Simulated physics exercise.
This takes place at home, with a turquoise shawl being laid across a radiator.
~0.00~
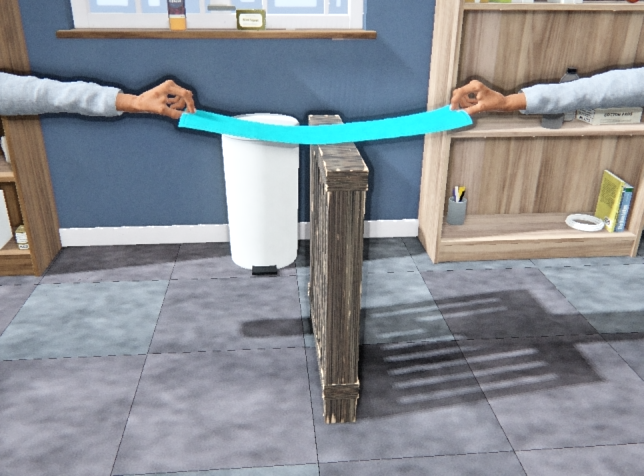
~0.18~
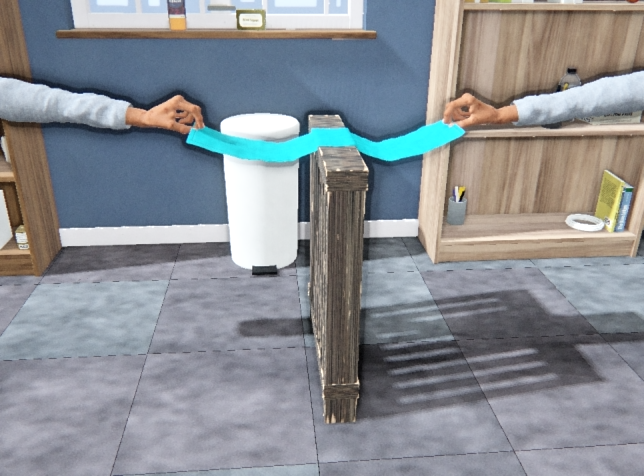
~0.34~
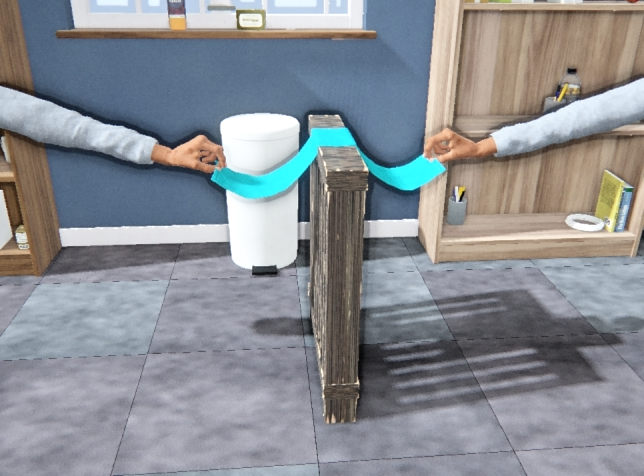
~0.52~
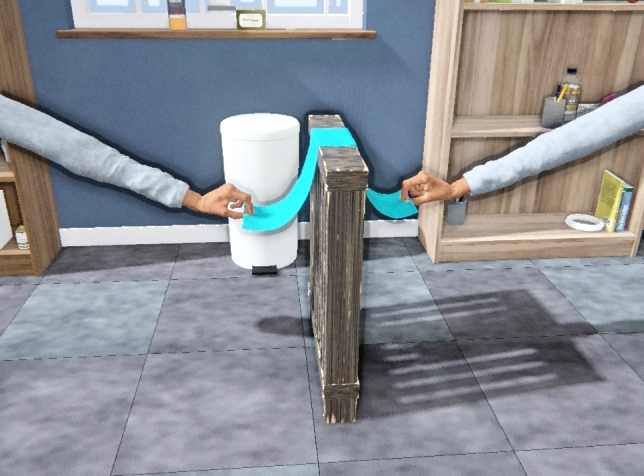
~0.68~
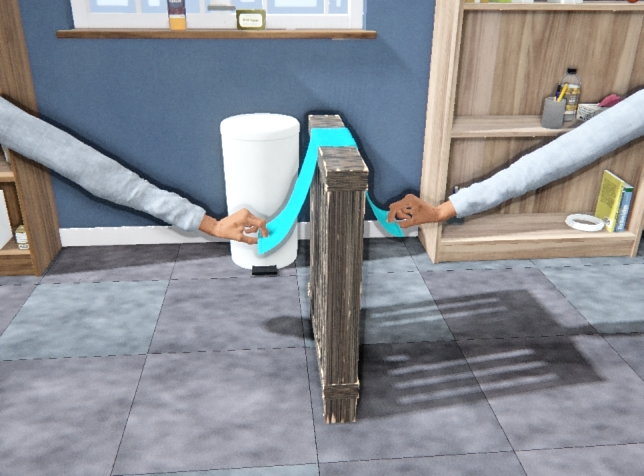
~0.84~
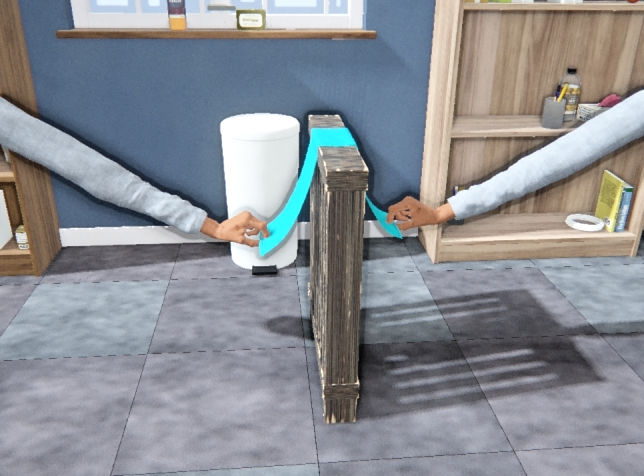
The clip opens with two hands holding a turquoise shawl by its ends above an upright, weathered-looking radiator in a room. The hands lower and draw inward, laying the shawl's middle over the top while its sides sag, then hang steeply down either side. Finally, the hands stay still, gripping both ends.
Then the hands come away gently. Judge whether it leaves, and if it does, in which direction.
Holds.
Around 1.04 s, shawl hanging on both sides, left end near (284, 253), right end near (372, 239).
Around 1.12 s, shawl hanging on both sides, left end near (307, 256), right end near (349, 241).
Finally, shawl hanging on both sides, left end near (314, 256), right end near (349, 242). The turquoise shawl stays on top.
